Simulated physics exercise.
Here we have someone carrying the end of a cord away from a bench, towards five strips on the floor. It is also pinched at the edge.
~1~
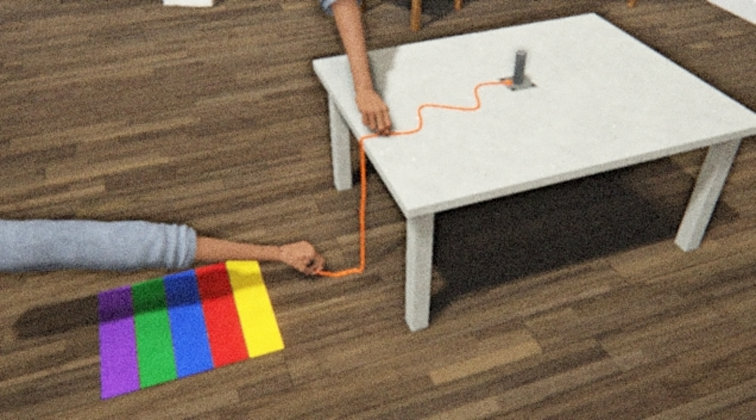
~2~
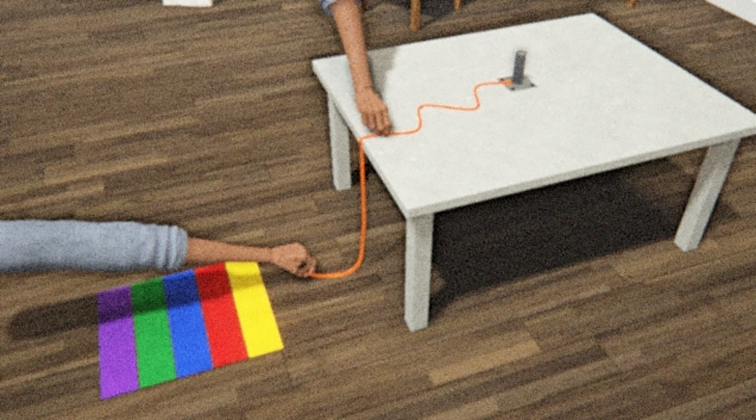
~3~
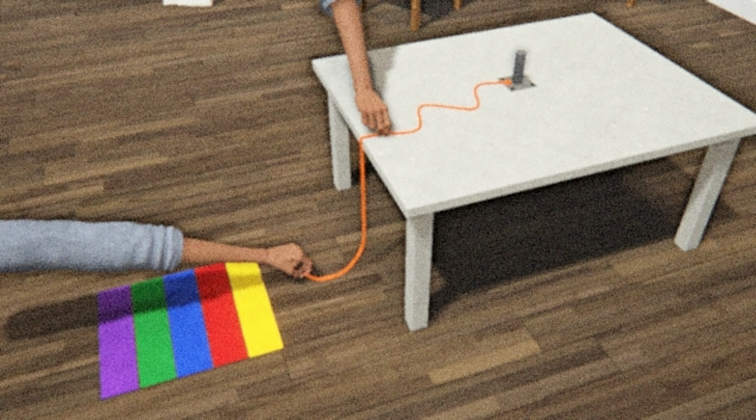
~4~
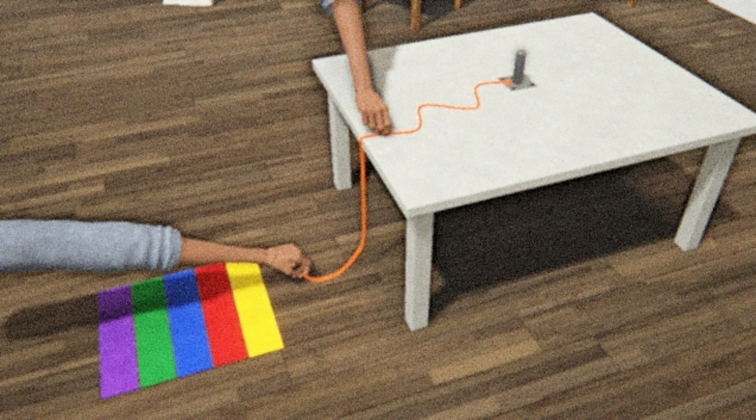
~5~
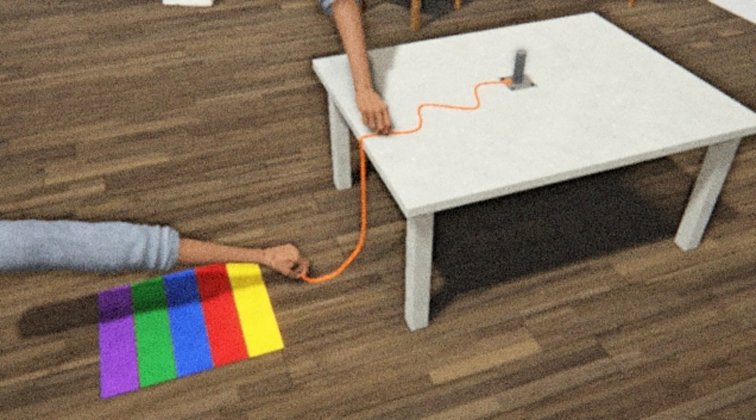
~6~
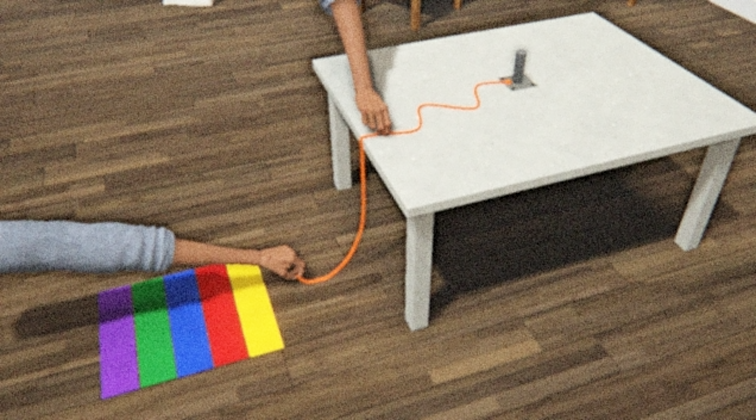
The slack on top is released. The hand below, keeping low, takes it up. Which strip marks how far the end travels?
The green strip.
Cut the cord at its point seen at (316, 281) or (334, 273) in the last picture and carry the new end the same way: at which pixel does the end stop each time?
In order, about (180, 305) and about (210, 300).
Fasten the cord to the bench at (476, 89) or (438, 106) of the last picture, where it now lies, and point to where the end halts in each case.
In order: Close to (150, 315) and close to (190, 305).
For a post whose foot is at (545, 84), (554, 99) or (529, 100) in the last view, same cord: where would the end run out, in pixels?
Around (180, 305), then (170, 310), then (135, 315).
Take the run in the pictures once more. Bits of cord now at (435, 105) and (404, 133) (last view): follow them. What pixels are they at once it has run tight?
I'd say about (409, 115) for one and about (344, 146) for the other.
A little later, end near (207, 299); over red.
Next, end near (168, 309); over blue.
When it is tight, end near (146, 314); over green. It gets as far as the green strip.
